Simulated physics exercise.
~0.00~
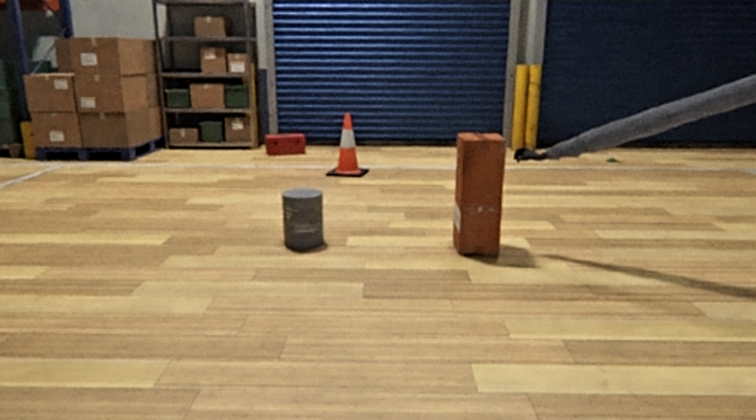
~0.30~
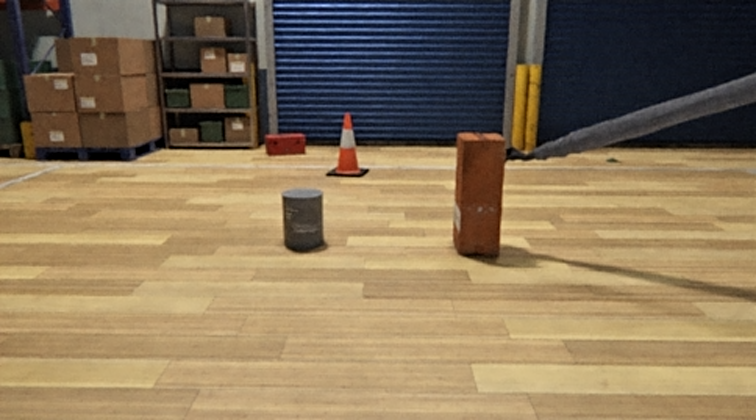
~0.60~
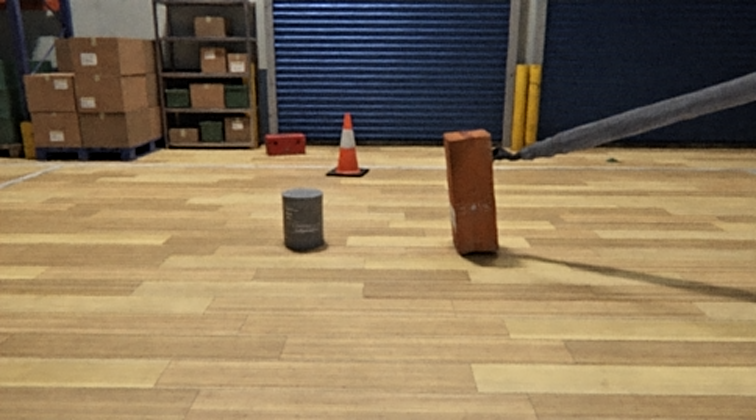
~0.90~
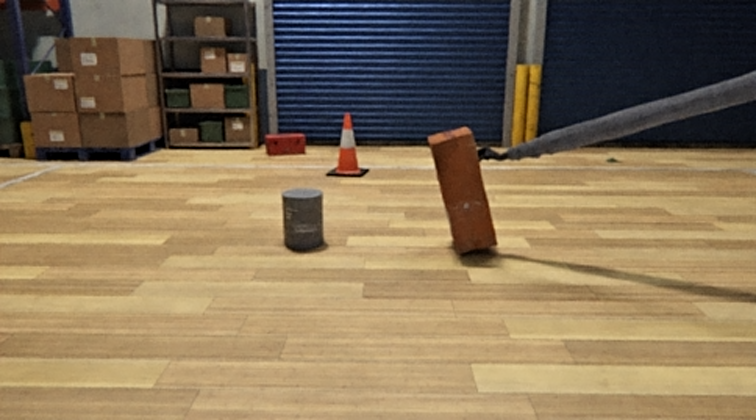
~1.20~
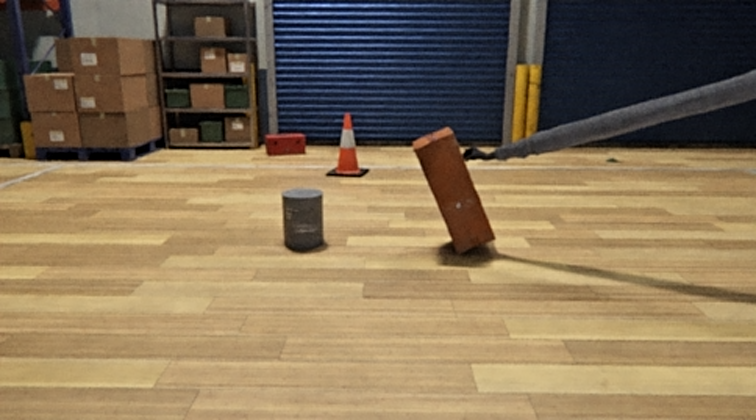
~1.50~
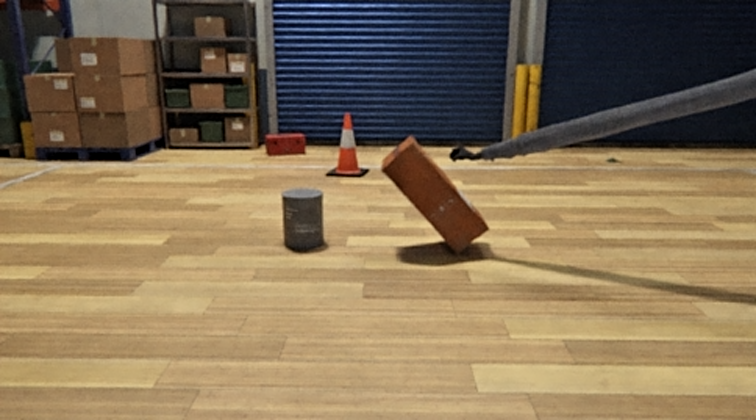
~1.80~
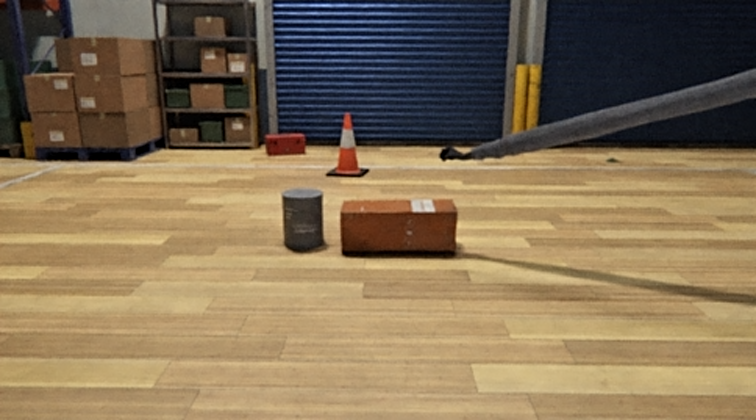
An orange box is pushed left near its top, tips, and falls beside a grey pail.
